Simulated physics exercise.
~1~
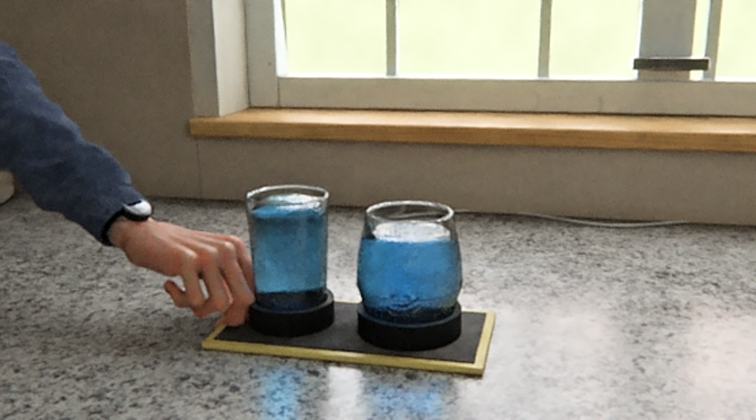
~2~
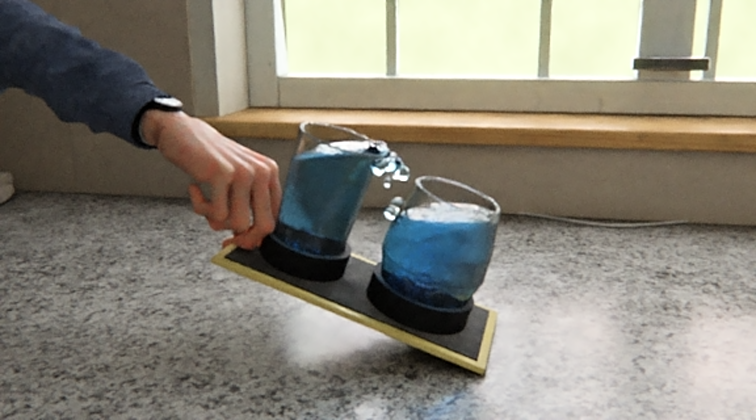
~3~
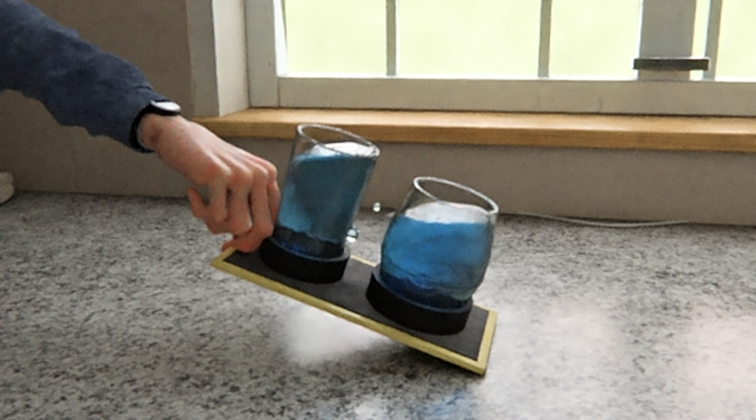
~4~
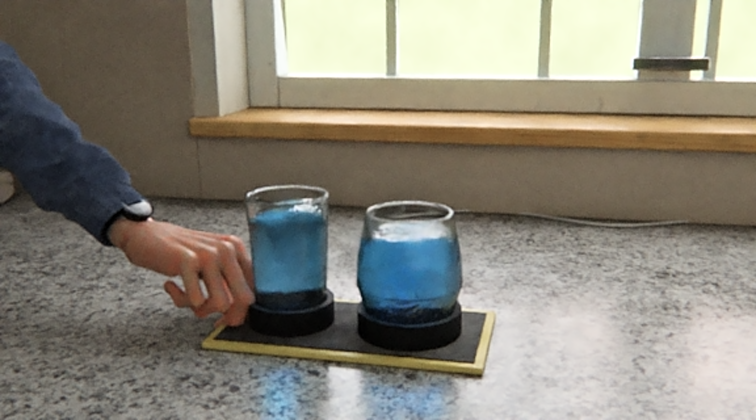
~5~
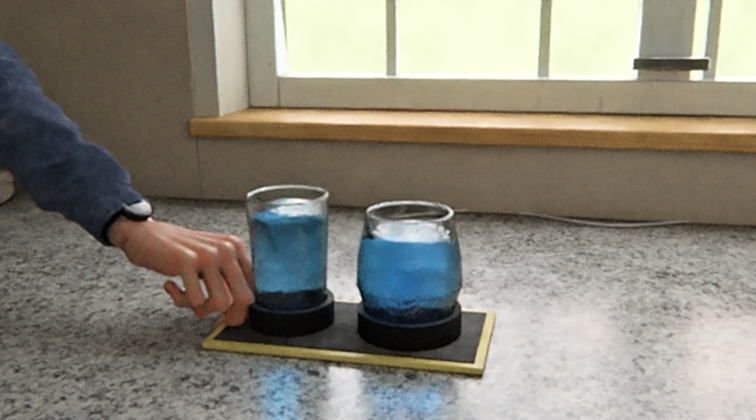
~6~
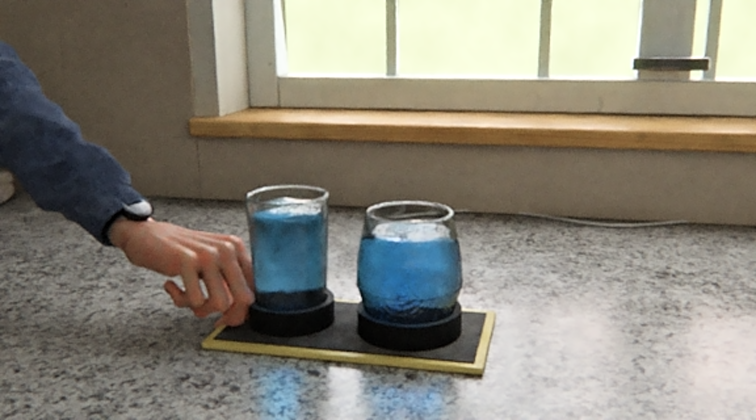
Blue water spills from the slim glass as a hand tilts the tray and lowers it.
